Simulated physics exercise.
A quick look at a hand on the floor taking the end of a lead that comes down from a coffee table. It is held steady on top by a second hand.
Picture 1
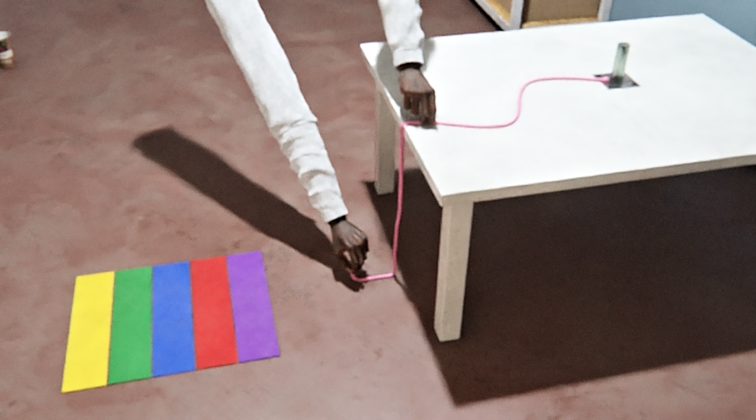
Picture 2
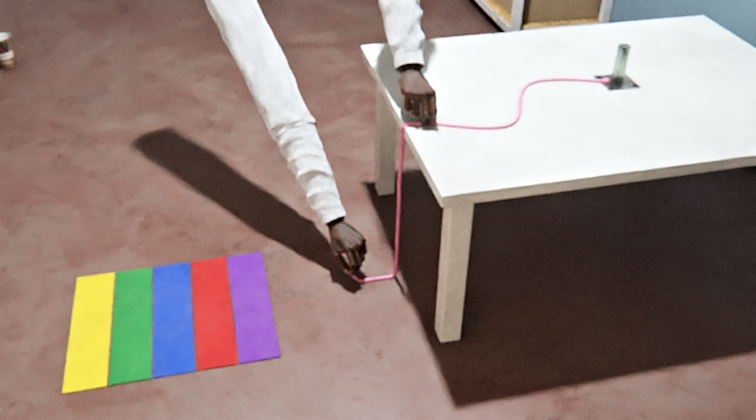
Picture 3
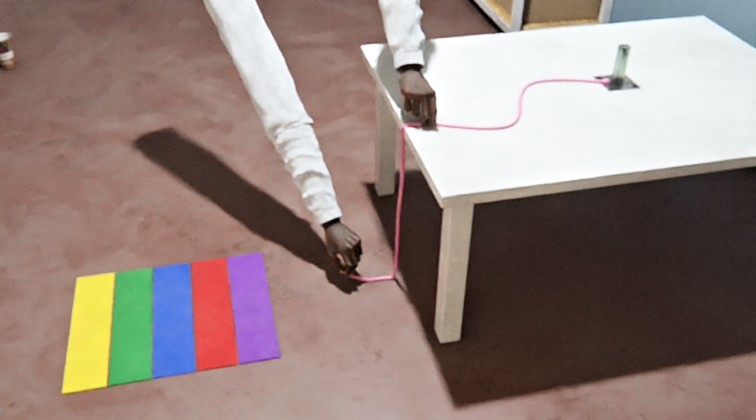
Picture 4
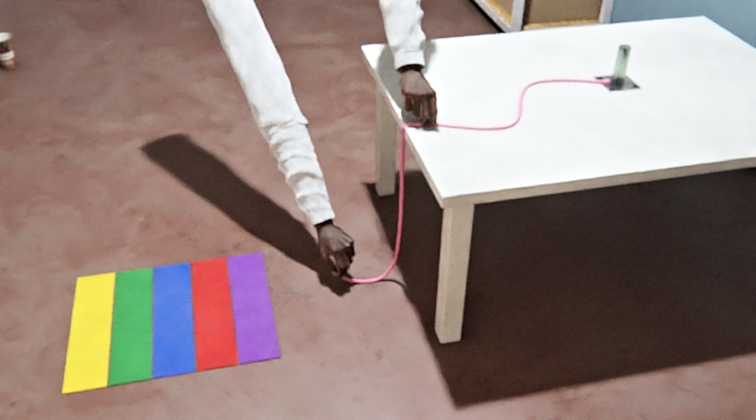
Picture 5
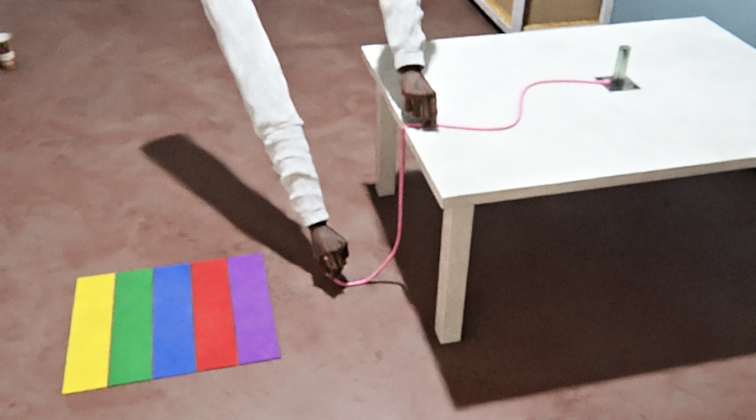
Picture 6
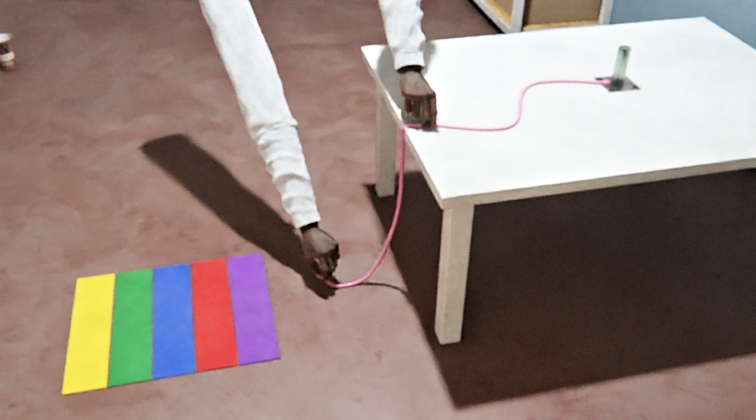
A hand near the floor draws the end of a pink cord slightly left.
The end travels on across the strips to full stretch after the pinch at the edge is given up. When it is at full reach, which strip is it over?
It is over the blue strip.
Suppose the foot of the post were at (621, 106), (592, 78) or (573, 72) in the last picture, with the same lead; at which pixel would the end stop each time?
Try by try: (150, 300), (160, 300) and (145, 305).
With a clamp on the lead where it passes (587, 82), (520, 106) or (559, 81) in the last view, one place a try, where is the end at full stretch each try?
First near (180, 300), then near (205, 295), then near (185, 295).
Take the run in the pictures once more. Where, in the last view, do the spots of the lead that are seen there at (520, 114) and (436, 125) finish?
One finishes at (481, 109) and the other at (389, 140).
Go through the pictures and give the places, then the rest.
End (352, 270); purple (257, 338); red (215, 344); blue (173, 351); green (130, 358); yellow (86, 365), in the first frame.
End (350, 272); lead through (570, 80) (521, 98) (489, 128) (405, 128) (399, 199) (396, 262), in the second frame.
End (346, 273), in the third frame.
End (338, 274); lead through (571, 81) (521, 99) (490, 129) (405, 129) (401, 199) (394, 263), in the fourth frame.
End (332, 276), in the fifth frame.
End (323, 277); lead through (570, 82) (521, 99) (490, 130) (405, 129) (400, 201) (378, 263), in the sixth frame.
A little later, end near (240, 289); over purple.
Next, end near (199, 295); over red.
When it is tight, end near (177, 299); over blue. It gets as far as the blue strip.
